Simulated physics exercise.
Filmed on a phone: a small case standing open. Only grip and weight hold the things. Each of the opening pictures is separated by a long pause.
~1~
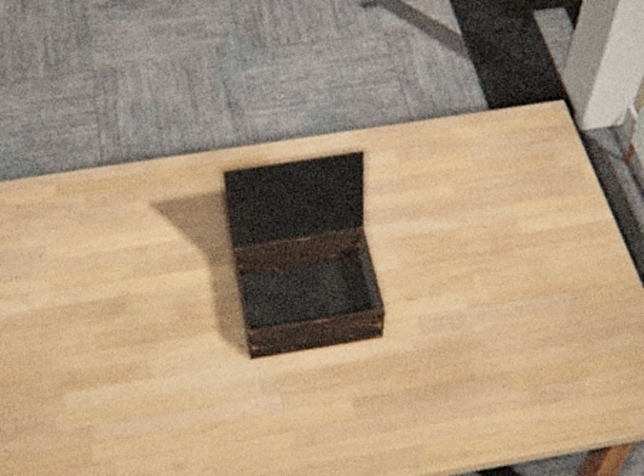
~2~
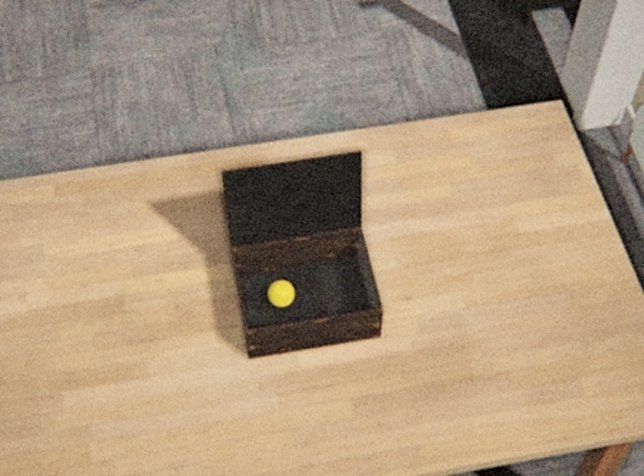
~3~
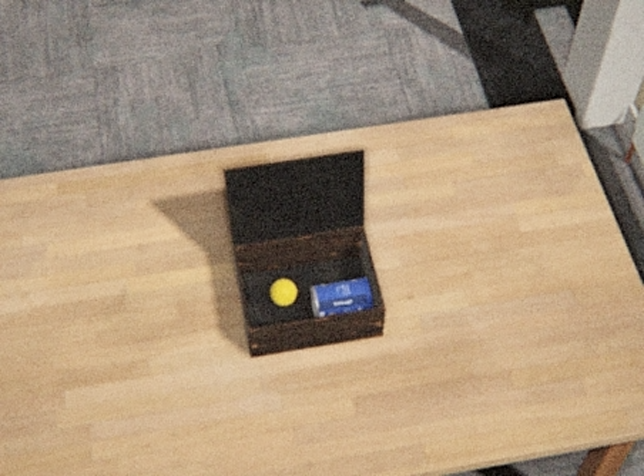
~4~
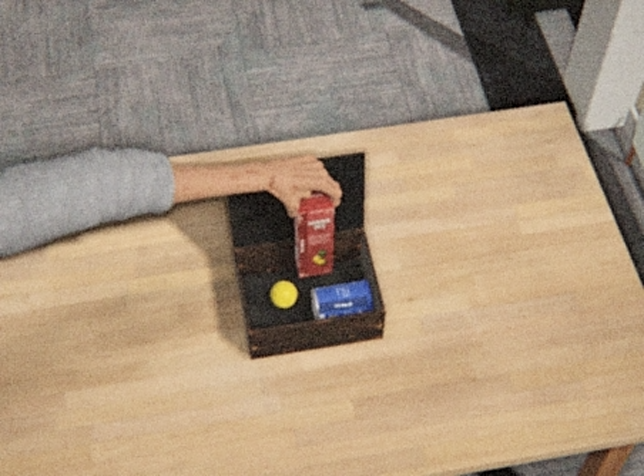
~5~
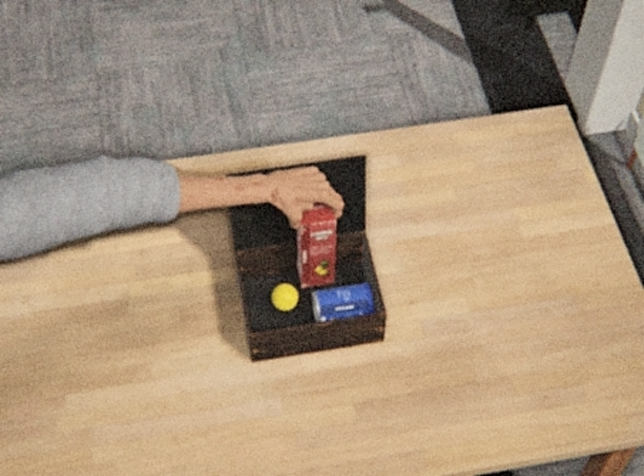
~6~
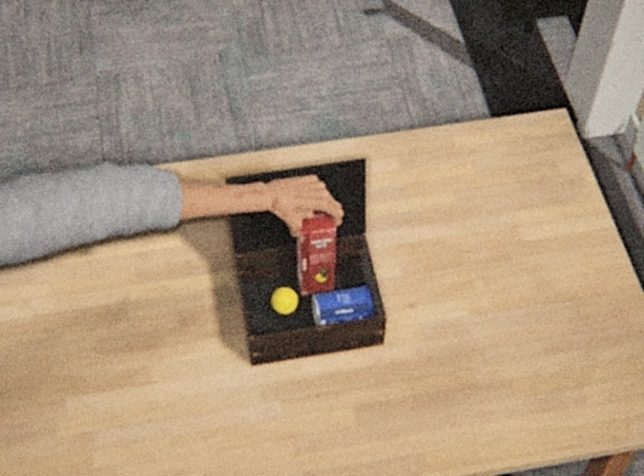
A yellow ball appears in the left side of an open, empty dark case on a wooden table, followed by a blue tin lying to its right. A hand then reaches in from the left holding a red carton upright and lowers it slightly into the case behind them, still gripping its top.
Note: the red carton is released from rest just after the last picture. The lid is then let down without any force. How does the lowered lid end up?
The lid never seats.
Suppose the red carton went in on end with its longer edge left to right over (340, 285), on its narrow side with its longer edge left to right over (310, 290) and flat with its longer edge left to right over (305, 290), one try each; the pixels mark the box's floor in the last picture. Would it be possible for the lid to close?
Try one: Not closed. Try two: Closed. Try three: Closed.
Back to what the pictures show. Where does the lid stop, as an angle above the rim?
Angle: About 18°.
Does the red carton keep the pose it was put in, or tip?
Simply put, the red carton gets tilted.
Then, 1.80 s past the last view, lid 73° above the rim; red carton rocked 8° from its first pose near (317, 259).
Then, 2.30 s past the last view, lid 39° above the rim; red carton rocked 55° from its first pose near (322, 292); blue tin displaced a little.
Finally, lid 18° above the rim; down or leaning hard in the box, red carton; the other 2 still in place. Final places as the last picture's camera would see them, red carton near (321, 294).
